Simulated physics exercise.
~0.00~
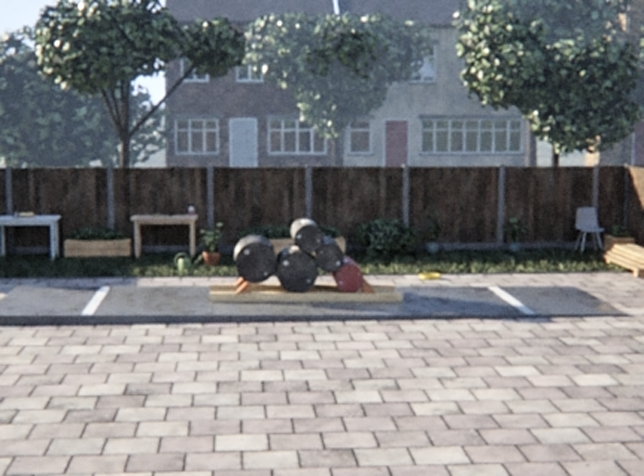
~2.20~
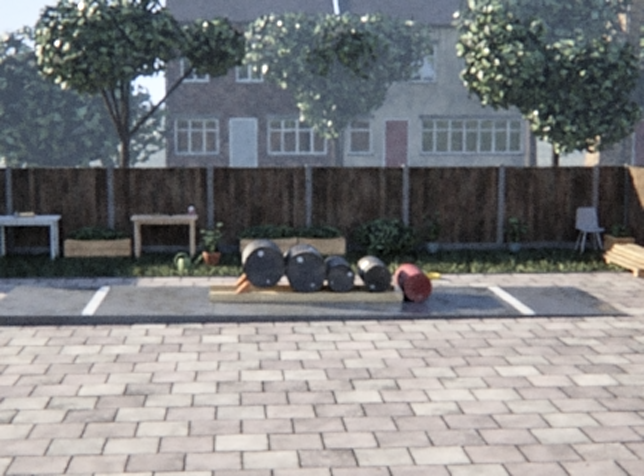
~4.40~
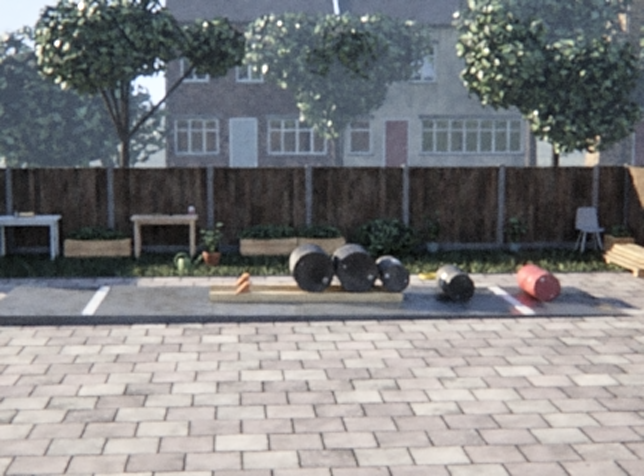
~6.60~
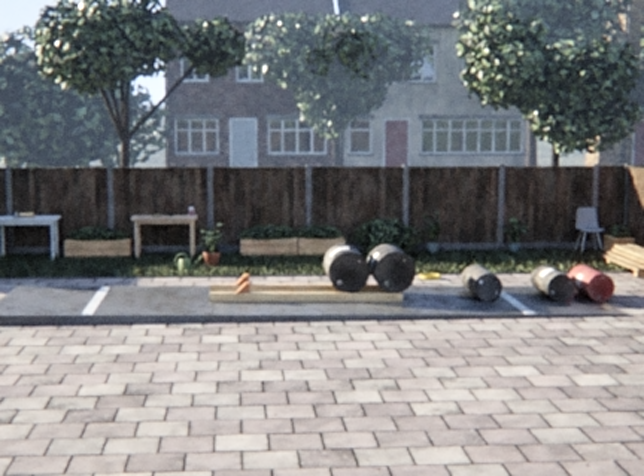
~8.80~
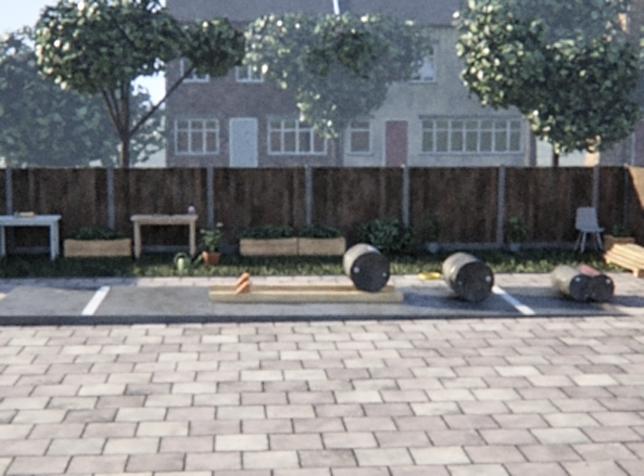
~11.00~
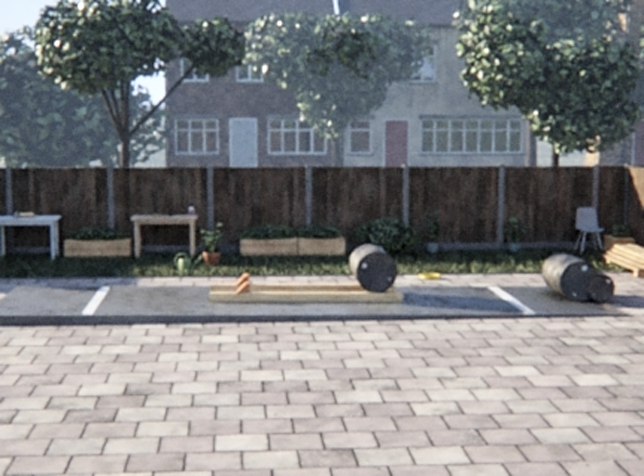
At the start, five drums, four dark and one red, sit stacked on low timbers on a concrete pad, with a fence, trees and houses behind. The right side of the stack gives way, and the drums spread into a row, the red one dropping off the right end. The red drum rolls right across the white line, followed by a small dark one, then another. Next, one of the two large drums rolls off and follows them over the line. Finally, one large dark drum remains on the right end of the timbers, while the others are beyond the line, the red one no longer visible.
